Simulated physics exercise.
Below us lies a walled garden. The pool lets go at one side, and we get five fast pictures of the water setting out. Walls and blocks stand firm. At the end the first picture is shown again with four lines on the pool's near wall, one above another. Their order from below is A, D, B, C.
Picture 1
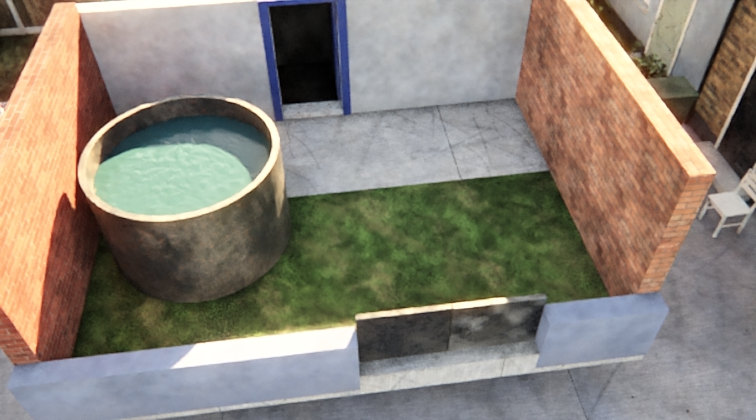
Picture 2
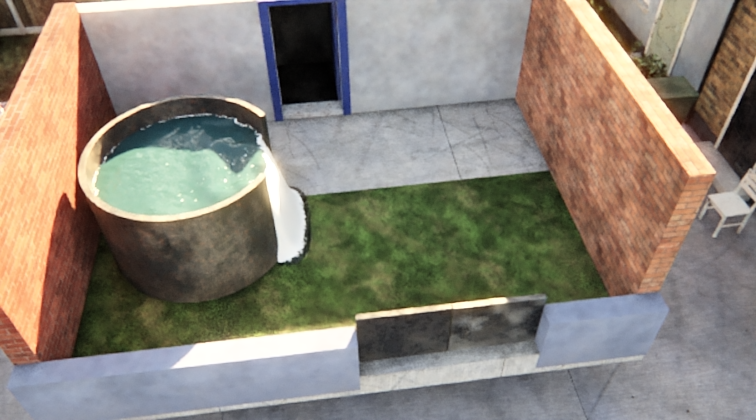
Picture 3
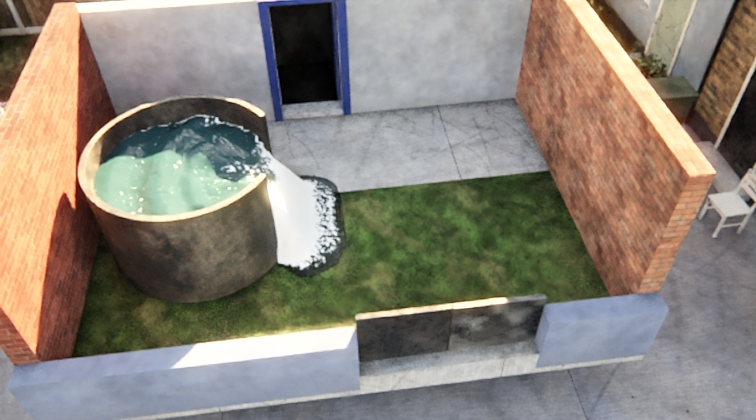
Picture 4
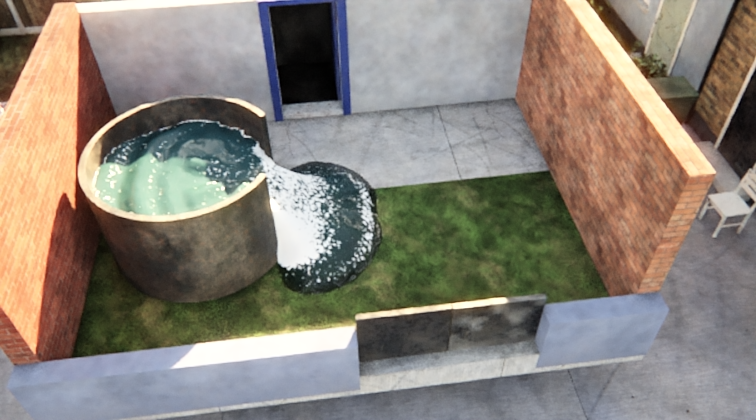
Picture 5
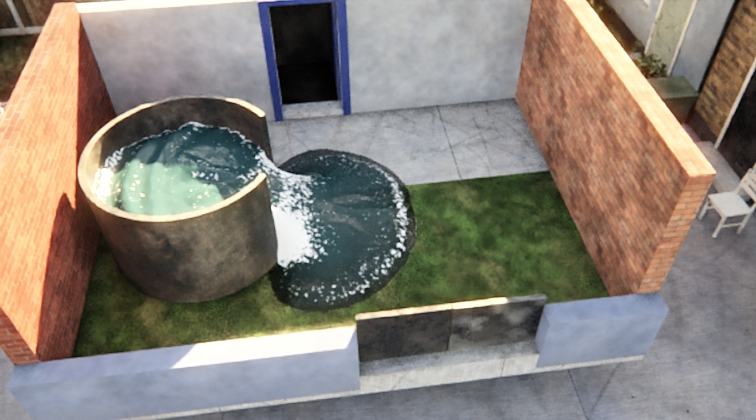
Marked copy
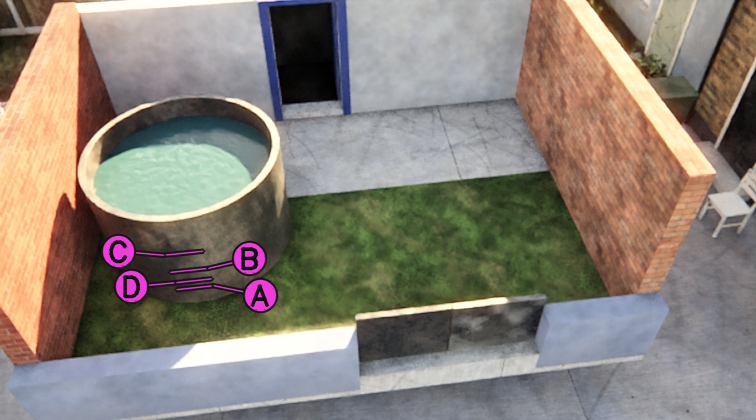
Round concrete pool in a walled garden bursting open on its right side, water gushing out and spreading across the grass and paving.
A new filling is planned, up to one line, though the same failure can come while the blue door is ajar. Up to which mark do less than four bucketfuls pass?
I would pick level C.
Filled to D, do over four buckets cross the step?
No, not at all.
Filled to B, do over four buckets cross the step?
No, that is safe.
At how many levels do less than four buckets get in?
All of the four.
On the marked copy, A at (195, 287); B at (189, 270); C at (183, 253); D at (192, 280); from the bottom up A, D, B, C.
For level A, nothing gets over.
For level B, nothing gets over.
For level C, a splash gets over, under a bucket.
For level D, nothing gets over.
